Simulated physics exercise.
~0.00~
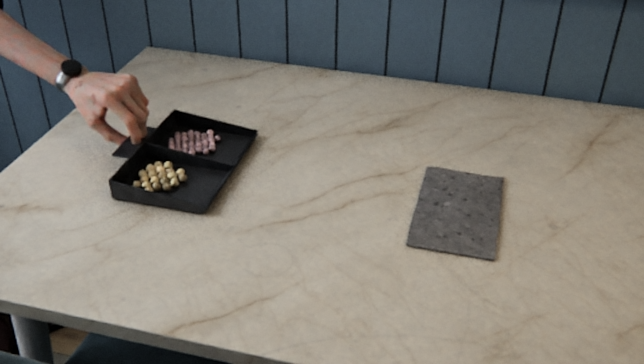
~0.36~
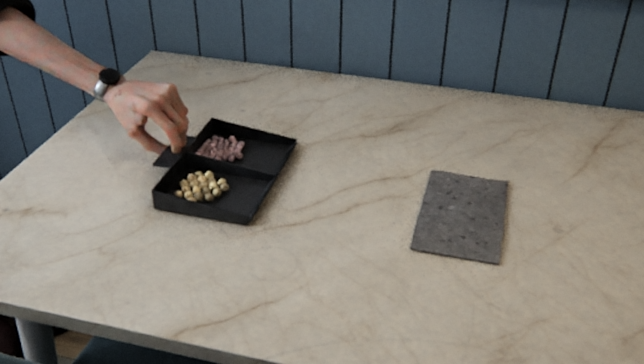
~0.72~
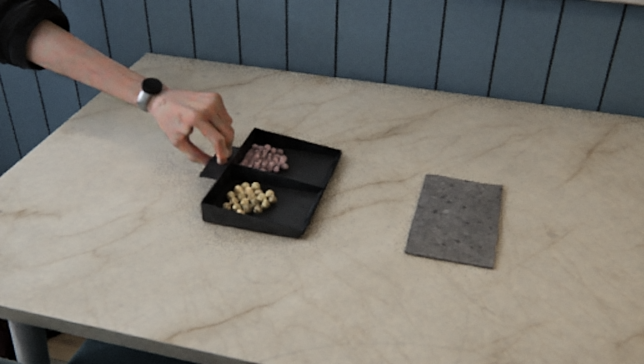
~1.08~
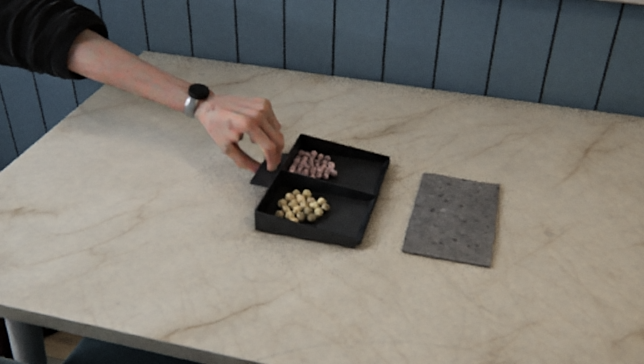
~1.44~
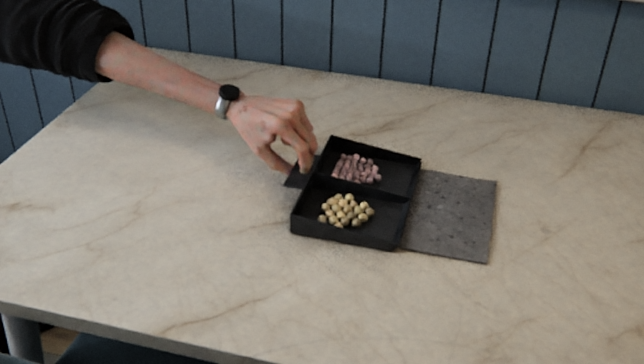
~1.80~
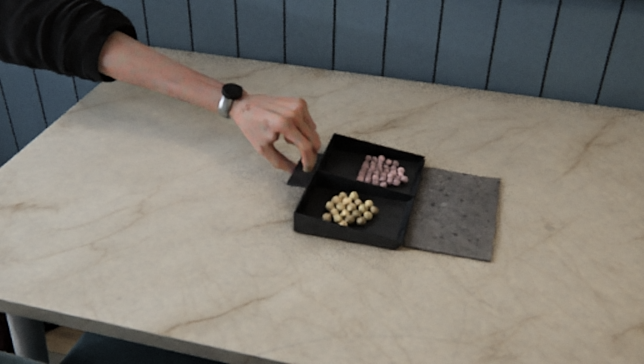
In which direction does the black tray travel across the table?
The tray moves to the right, pushed by the hand towards the grey slab.
